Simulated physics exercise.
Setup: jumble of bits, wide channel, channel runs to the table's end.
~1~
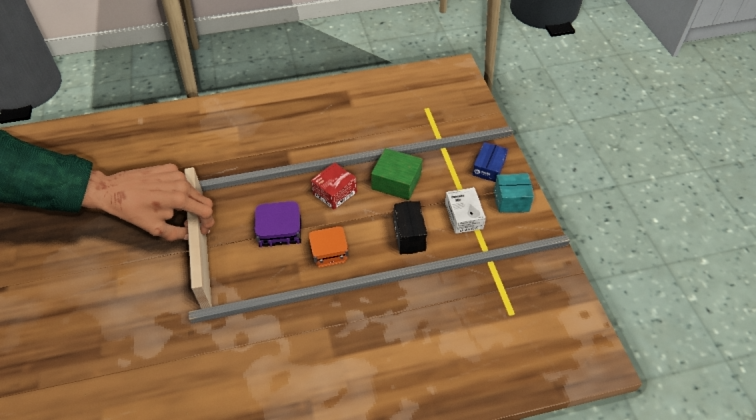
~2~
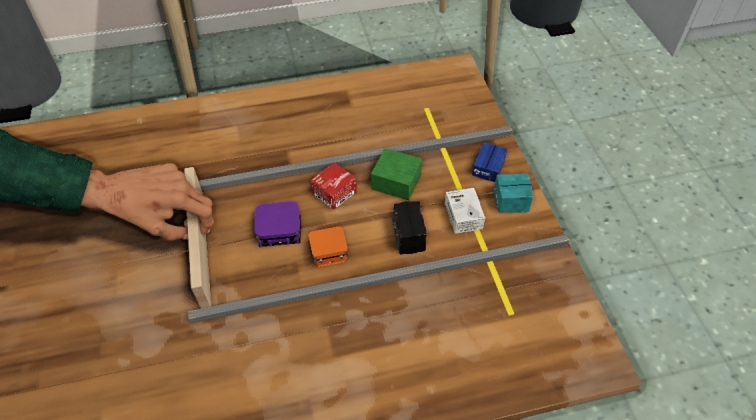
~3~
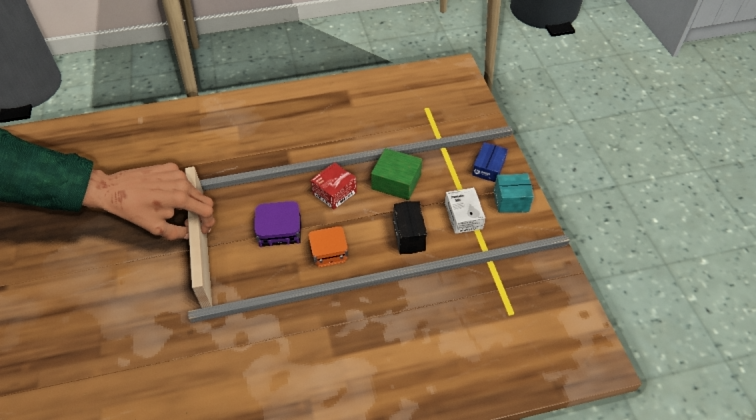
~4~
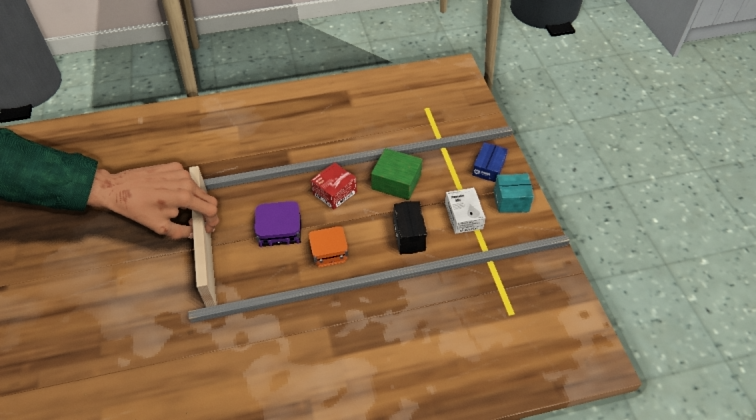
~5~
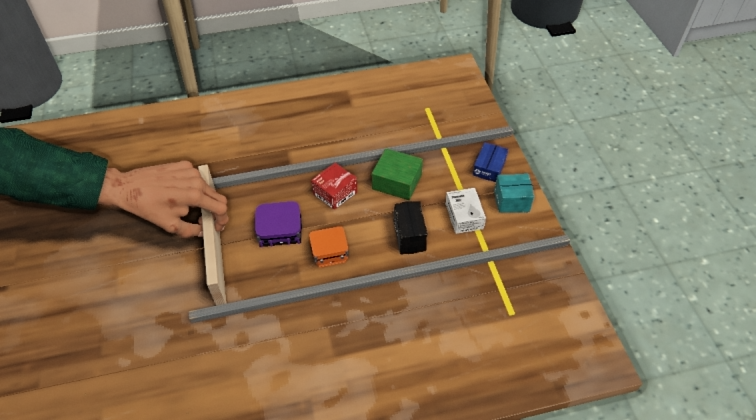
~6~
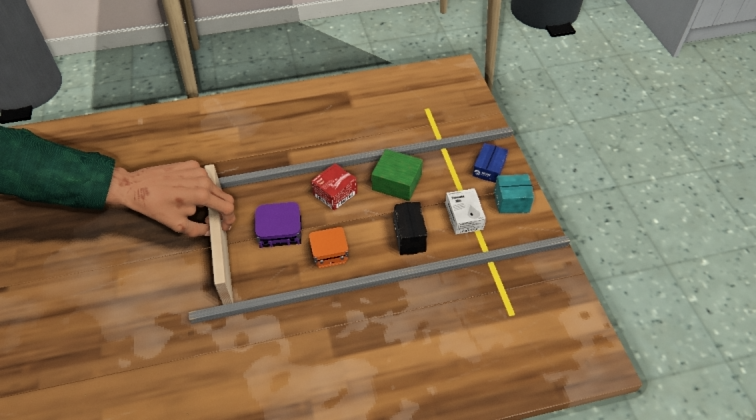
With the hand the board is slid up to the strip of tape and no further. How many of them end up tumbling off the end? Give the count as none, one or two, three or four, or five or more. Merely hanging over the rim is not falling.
The count is one or two.
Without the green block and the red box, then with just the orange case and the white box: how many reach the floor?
Fallen: 1 in the first try, 1 in the other.
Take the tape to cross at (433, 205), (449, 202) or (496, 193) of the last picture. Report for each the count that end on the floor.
The counts come to 0, then 1, then 4.
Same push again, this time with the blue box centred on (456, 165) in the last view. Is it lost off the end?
Result: It tips off.
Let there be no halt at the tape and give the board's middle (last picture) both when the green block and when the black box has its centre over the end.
First one: Around (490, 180). Other one: Around (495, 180).
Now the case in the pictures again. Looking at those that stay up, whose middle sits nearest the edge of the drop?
The white box.
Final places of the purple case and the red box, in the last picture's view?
Taking them in turn, first comes (482, 186), then (464, 154).
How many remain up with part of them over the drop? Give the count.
The tally is 1.
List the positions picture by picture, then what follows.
The first frame shows turquoise box (513, 193); blue box (490, 162); white box (465, 211); board (198, 236); tape (464, 198).
The second frame shows blue box (490, 162); black box (409, 227).
The third frame shows white box (465, 210); green block (397, 174).
The fourth frame shows turquoise box (513, 194); orange case (329, 247).
The fifth frame shows blue box (491, 162); red box (335, 186).
The sixth frame shows turquoise box (514, 194); blue box (490, 163); white box (465, 211); board (218, 232); tape (464, 199).
Soon after, none off yet; turquoise box at rest near (514, 194); blue box at rest near (490, 163); white box at rest near (465, 211).
After that, none off yet; turquoise box displaced about its own width near (539, 192); blue box displaced a little near (500, 159); white box displaced about its own width near (510, 205).
In the end, the number that fall off is one or two; gone, blue box and turquoise box.
